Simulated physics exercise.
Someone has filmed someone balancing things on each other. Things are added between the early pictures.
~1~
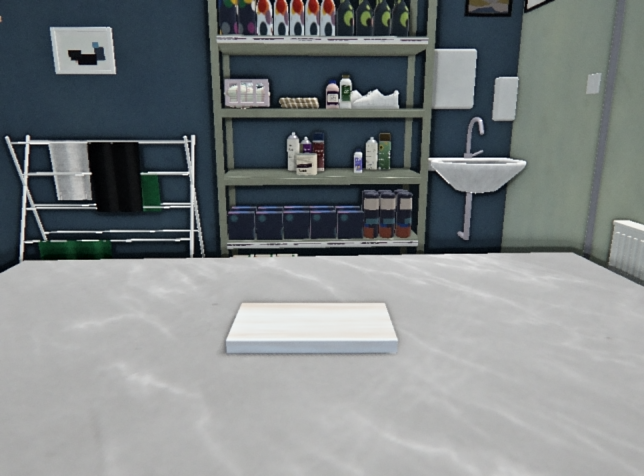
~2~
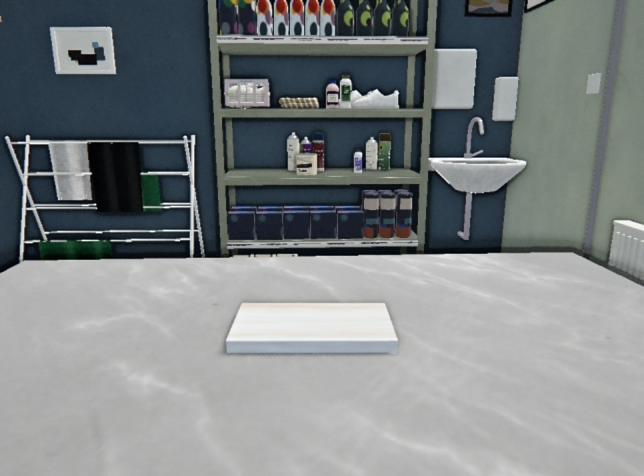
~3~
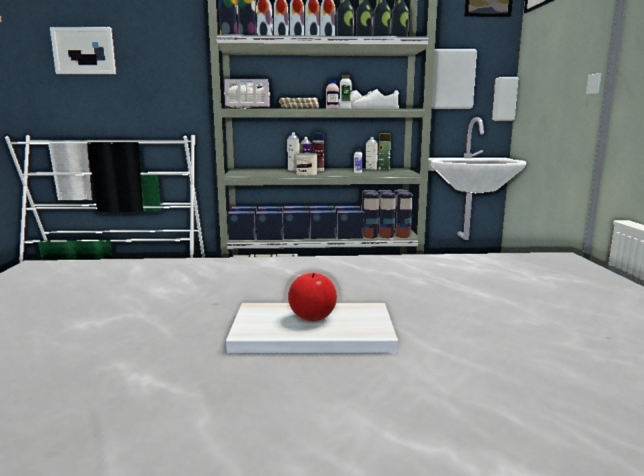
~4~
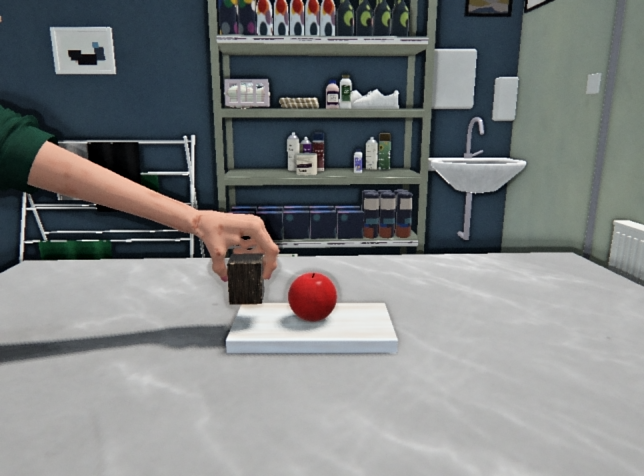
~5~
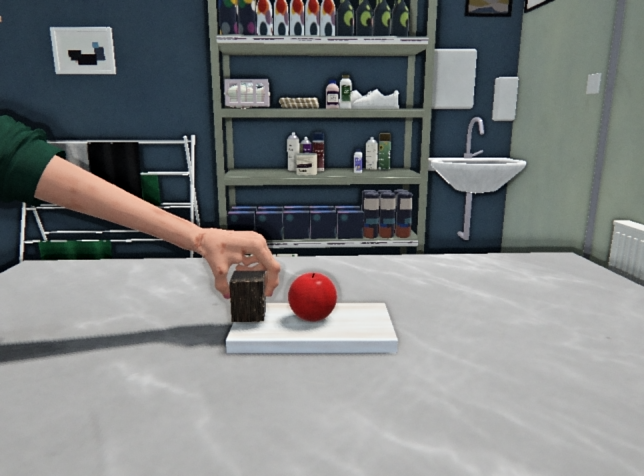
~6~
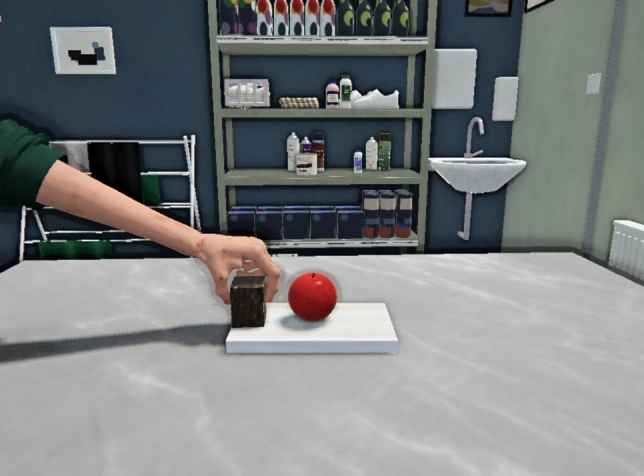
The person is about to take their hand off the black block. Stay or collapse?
Here the pile holds.
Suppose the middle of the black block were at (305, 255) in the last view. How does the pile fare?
Then it loses its balance.
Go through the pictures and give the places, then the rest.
In the first picture, the last thing is not in view yet.
In the second picture, the last thing is not in view yet.
In the third picture, the last thing is not in view yet; red apple (312, 297).
The fourth picture shows on its way; black block (247, 279); red apple (312, 297).
The fifth picture shows on its way; black block (249, 296); red apple (312, 297).
The sixth picture shows in place under the hand; black block (249, 301); red apple (312, 297).
Then, 0.30 s past the last view, nothing moves.
Then, 0.70 s past the last view, black block resting near (249, 302).
Finally, all 3 still in place. Final places as the last picture's camera would see them, black block near (249, 302). The pile keeps its balance.
